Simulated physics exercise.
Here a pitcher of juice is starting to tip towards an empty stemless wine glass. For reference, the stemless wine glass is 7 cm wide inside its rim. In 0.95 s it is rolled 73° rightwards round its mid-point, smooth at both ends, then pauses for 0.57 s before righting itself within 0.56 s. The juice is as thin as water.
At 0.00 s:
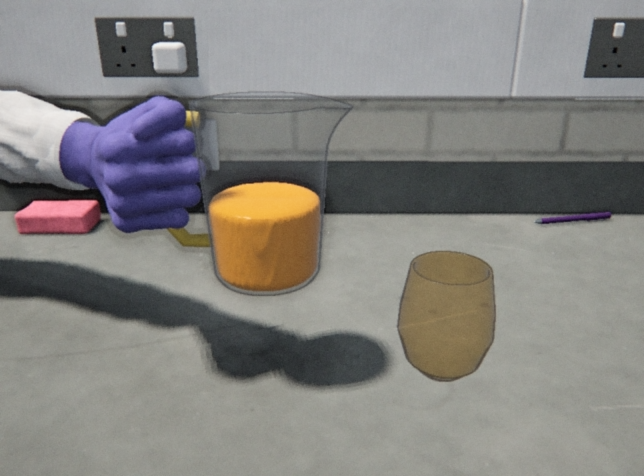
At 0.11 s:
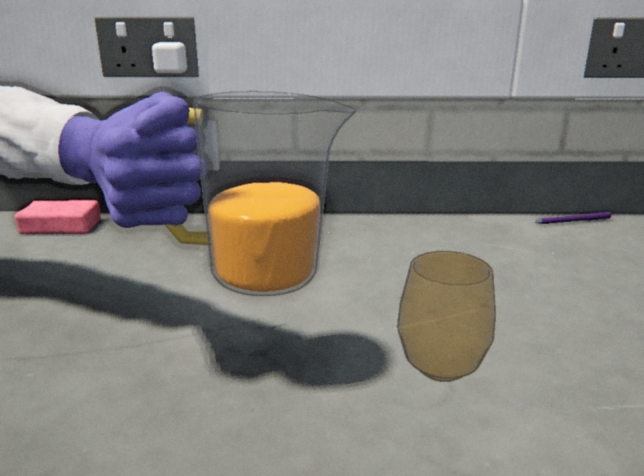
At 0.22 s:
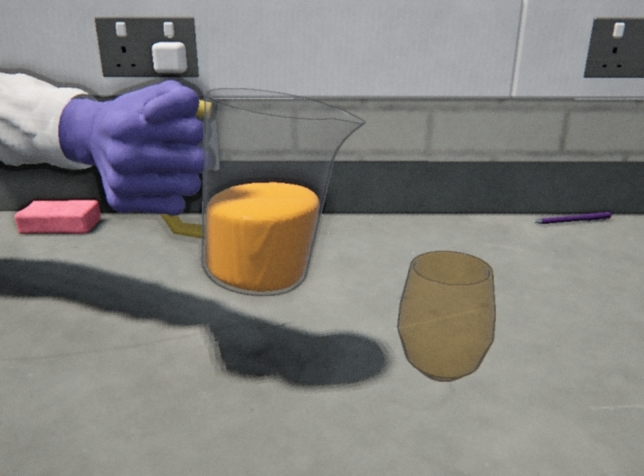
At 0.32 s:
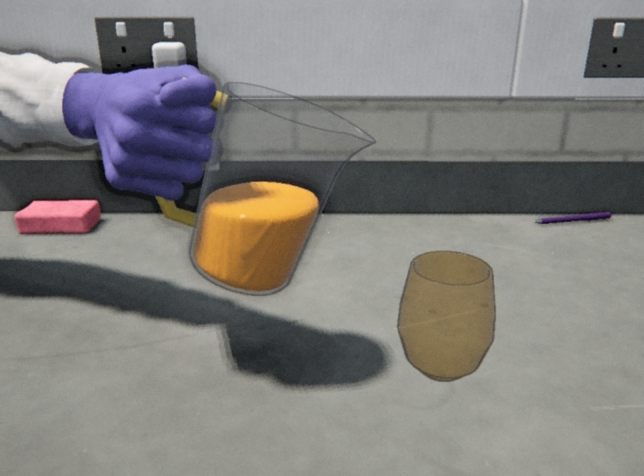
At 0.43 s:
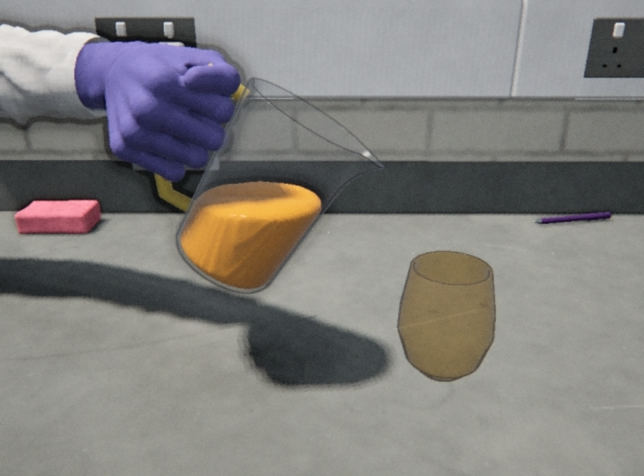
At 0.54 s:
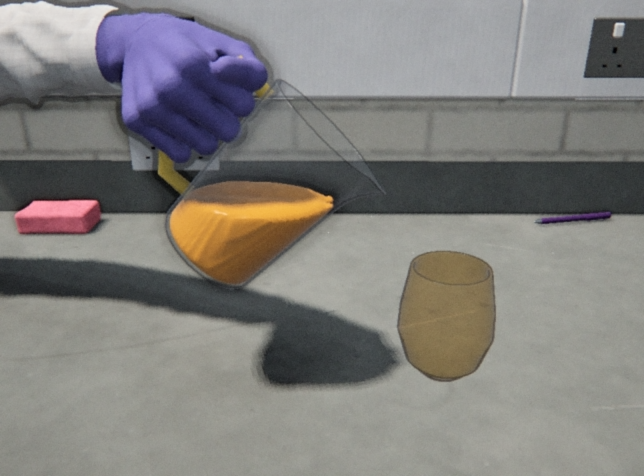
A purple-gloved hand tilts a clear pitcher of orange juice rightwards near an empty glass.
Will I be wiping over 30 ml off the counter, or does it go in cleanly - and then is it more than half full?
You'll be wiping it up.
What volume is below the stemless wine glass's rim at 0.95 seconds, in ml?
Some 0 ml.
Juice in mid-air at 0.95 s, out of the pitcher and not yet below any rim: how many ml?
Roughly 60 ml.
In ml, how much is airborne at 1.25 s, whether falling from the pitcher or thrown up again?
Liquid in flight: Around 50 ml.
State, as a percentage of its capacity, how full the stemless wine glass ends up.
At the end it sits near 5 in a hundred of what it can hold.
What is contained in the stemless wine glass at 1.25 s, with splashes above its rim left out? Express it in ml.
Estimate: Close to 10 ml.
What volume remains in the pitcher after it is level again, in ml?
It ends up holding near 220 ml.
After 0.95 s the tilt is 73° and the stemless wine glass has 0 ml, the pitcher 410 ml, and 10 ml is on the counter.
After 1.25 s the tilt is 73° and the stemless wine glass has 10 ml, the pitcher 295 ml, and 120 ml is on the counter.
After 1.57 s the tilt is 72° and the stemless wine glass has 10 ml, the pitcher 240 ml, and 200 ml is on the counter.
After 1.91 s the tilt is 15° and the stemless wine glass has 20 ml, the pitcher 225 ml, and 230 ml is on the counter.
In the end the stemless wine glass has 20 ml, the pitcher 225 ml, and 230 ml is on the counter.
